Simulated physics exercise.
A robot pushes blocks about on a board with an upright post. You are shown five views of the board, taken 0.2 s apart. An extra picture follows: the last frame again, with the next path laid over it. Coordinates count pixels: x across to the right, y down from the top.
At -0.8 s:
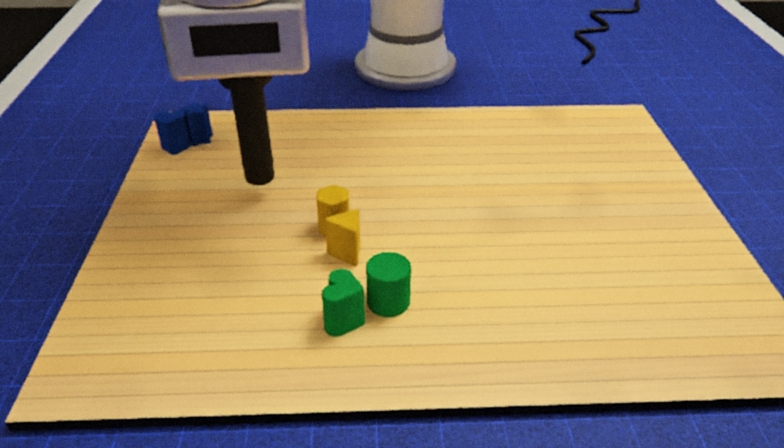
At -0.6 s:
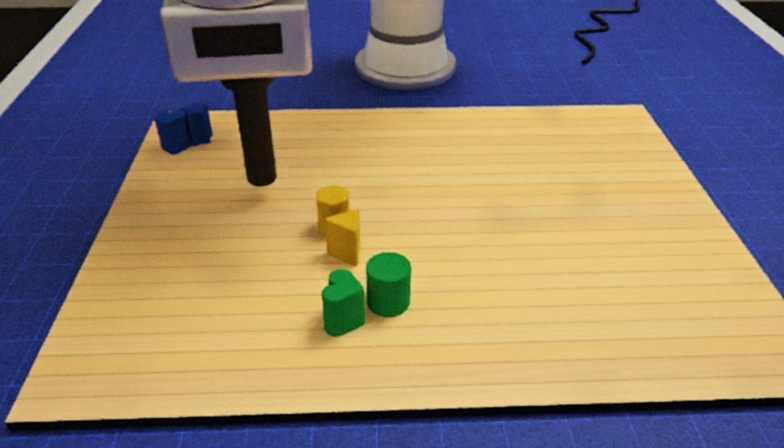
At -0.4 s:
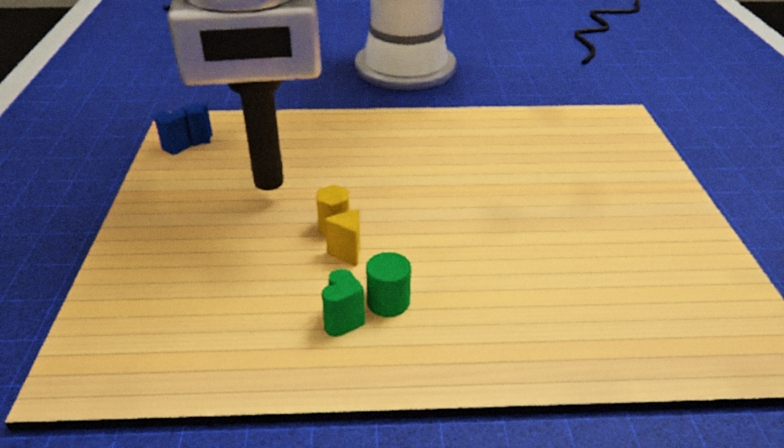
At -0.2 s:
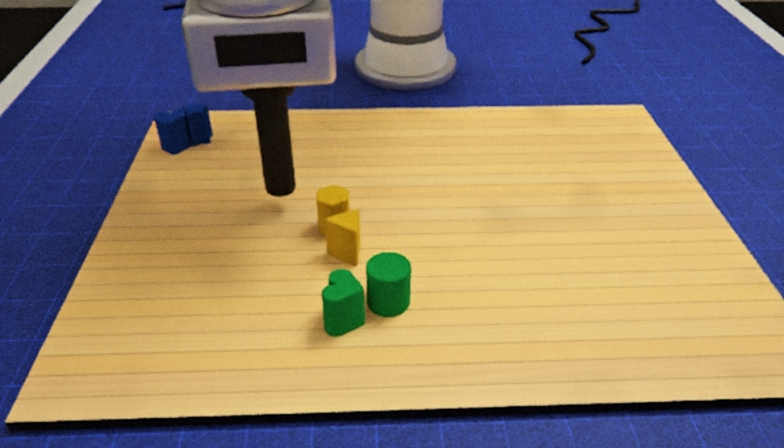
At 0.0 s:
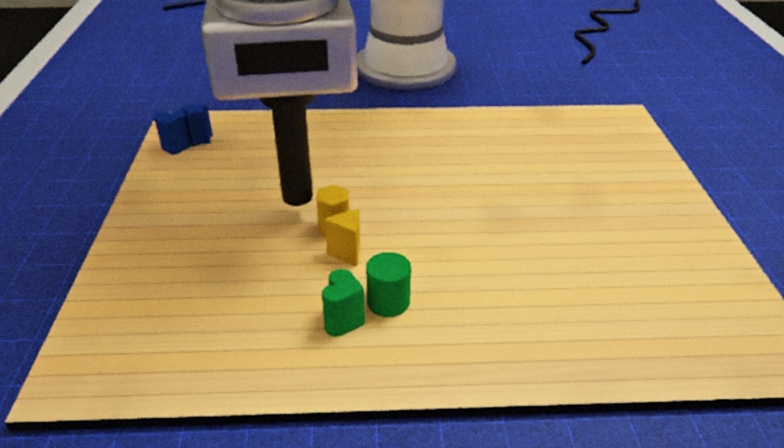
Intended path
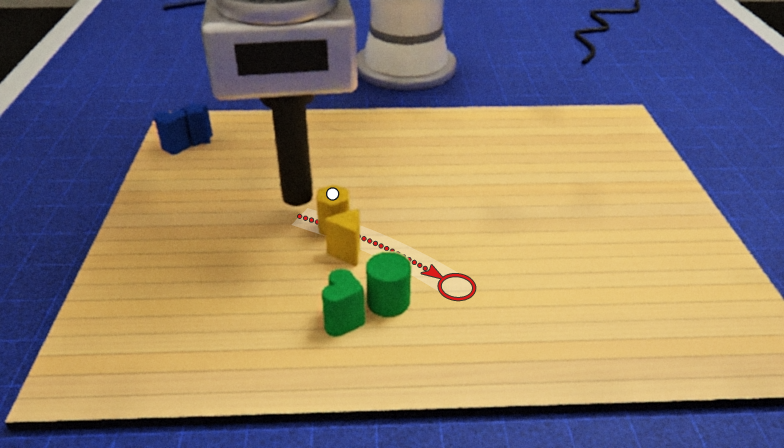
The robot's dark upright post barely moved at first, then slid a short way right and toward the viewer, nearing the yellow blocks, while the yellow, green and blue blocks on the wooden board stayed still.
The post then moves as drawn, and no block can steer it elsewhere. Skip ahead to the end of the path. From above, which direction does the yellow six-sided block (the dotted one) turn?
Spins counterclockwise.
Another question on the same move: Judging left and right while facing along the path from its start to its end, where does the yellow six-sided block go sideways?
My prediction: Leftwards.
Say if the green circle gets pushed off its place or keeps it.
Here's my answer: The green circle remains in position.
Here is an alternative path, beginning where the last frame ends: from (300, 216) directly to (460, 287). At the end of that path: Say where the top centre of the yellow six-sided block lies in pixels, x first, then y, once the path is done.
(424, 211)
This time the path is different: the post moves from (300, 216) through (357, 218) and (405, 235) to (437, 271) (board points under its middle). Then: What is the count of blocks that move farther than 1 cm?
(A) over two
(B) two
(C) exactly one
The correct letter is C.
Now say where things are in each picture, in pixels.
The first picture shows post tip at (260, 178); block tops, yellow six-sided block at (333, 194); yellow triangular block at (346, 219); green circle at (389, 266).
The second picture shows post at (262, 180); blocks unchanged.
The third picture shows post at (269, 183); blocks unchanged.
The fourth picture shows post at (281, 189); blocks unchanged.
The fifth picture shows post at (298, 198); yellow six-sided block at (333, 194); yellow triangular block at (346, 219); green circle at (389, 266).
Path on the board, from (300, 216) by way of (378, 245) to (457, 287); the dot is on the yellow six-sided block.
On the path given first. One third of the way, post at (353, 216); yellow six-sided block at (383, 209); yellow triangular block at (354, 222), turned 45° clockwise.
Two thirds of the way, post at (405, 239); yellow six-sided block at (441, 227), turned 30° anticlockwise; yellow triangular block at (355, 223), turned 55° clockwise.
At the end, post at (459, 268); yellow six-sided block at (480, 234), turned 105° anticlockwise; yellow triangular block at (355, 223), turned 55° clockwise; green circle in place.
